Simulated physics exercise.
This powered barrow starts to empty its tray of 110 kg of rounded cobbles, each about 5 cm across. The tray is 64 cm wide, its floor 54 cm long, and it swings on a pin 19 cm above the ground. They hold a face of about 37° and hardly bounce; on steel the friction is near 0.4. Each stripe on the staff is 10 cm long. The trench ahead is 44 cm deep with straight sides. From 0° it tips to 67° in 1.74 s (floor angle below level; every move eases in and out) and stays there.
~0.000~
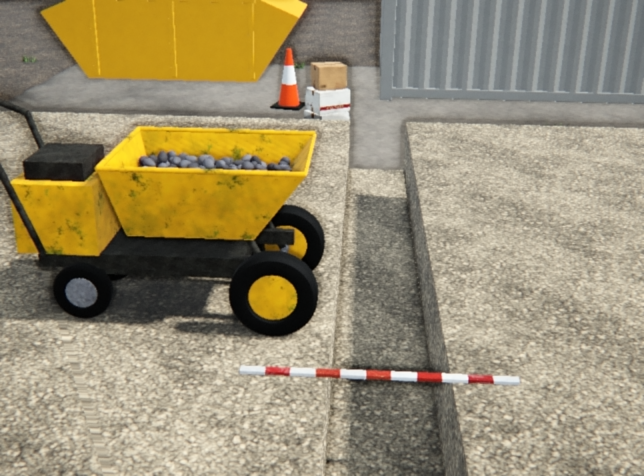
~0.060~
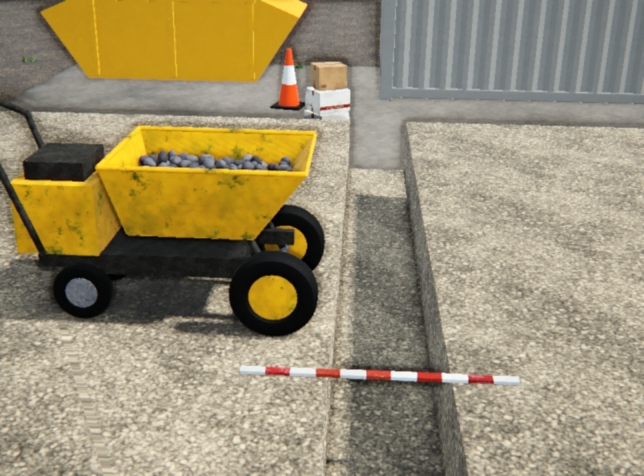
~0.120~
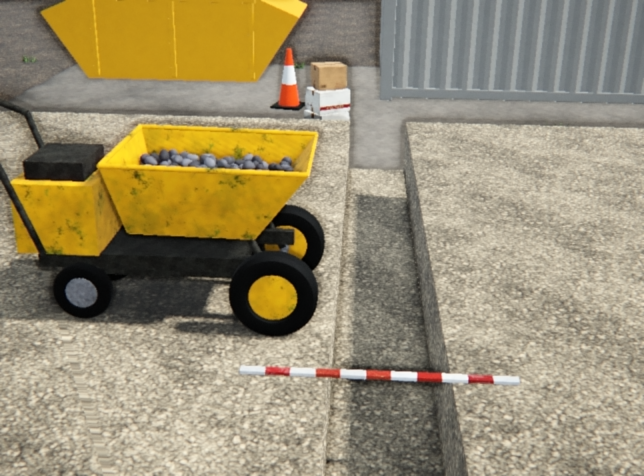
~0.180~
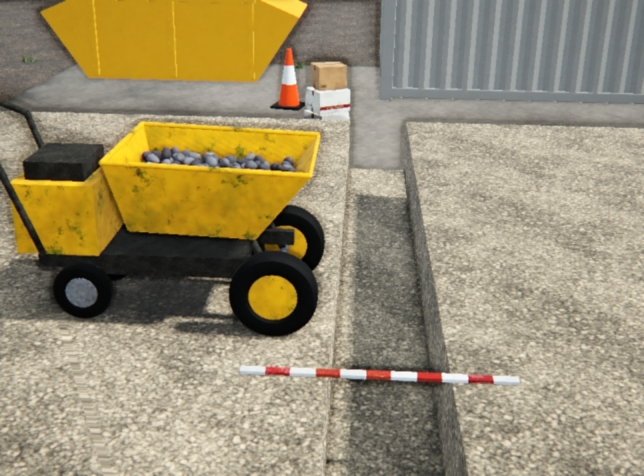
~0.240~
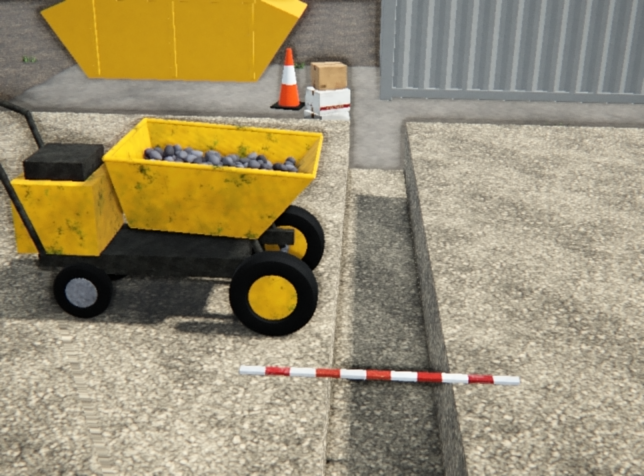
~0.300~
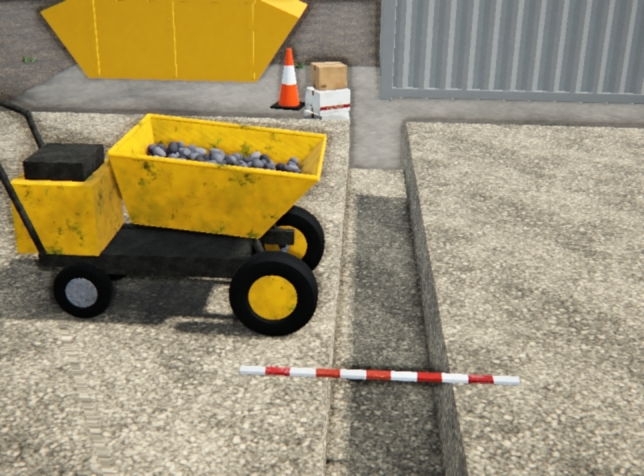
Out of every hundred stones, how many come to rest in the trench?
Roughly 65 per cent ends in the trench.
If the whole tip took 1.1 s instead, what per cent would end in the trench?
It would be near 55 per cent.
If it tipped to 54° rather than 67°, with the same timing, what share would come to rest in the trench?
In that case some 25 per cent.
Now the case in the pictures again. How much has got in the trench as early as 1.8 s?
About 15 per cent by then.
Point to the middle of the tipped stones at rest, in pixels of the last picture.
Near (423, 370).
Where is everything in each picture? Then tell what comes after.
The first picture shows lip at (305, 175), floor tilted 0°, highest stones at (212, 164).
In the second picture, the tray is at 0°, its lip at (306, 175); the top of the load is at (198, 162); the stones move at 0.1 m/s on average.
In the third picture, the tray is at 1°, its lip at (308, 175); the top of the load is at (200, 161); the stones move at 0.1 m/s on average.
The fourth picture shows lip at (310, 176), floor tilted 2°, highest stones at (190, 159); the stones move at 0.2 m/s on average.
The fifth picture shows lip at (314, 177), floor tilted 3°, highest stones at (193, 157); the stones move at 0.2 m/s on average.
In the sixth picture, the tray is at 5°, its lip at (318, 179); the top of the load is at (187, 154); the stones move at 0.3 m/s on average.
After 1.3 s the floor is at 56°; 100 % in the tray; the foremost stones are at (387, 223).
After 1.8 s the floor is at 67°; 64 % in the tray, 16 % in the trench, 20 % past the trench; the foremost stones are at (504, 316).
After 2.2 s the floor is at 67°; 38 % in the tray, 27 % in the trench, 35 % past the trench; the foremost stones are at (588, 325).
After 4.1 s the floor is at 67°; 0 % in the tray, 65 % in the trench, 35 % past the trench; the foremost stones are past the picture's edge.
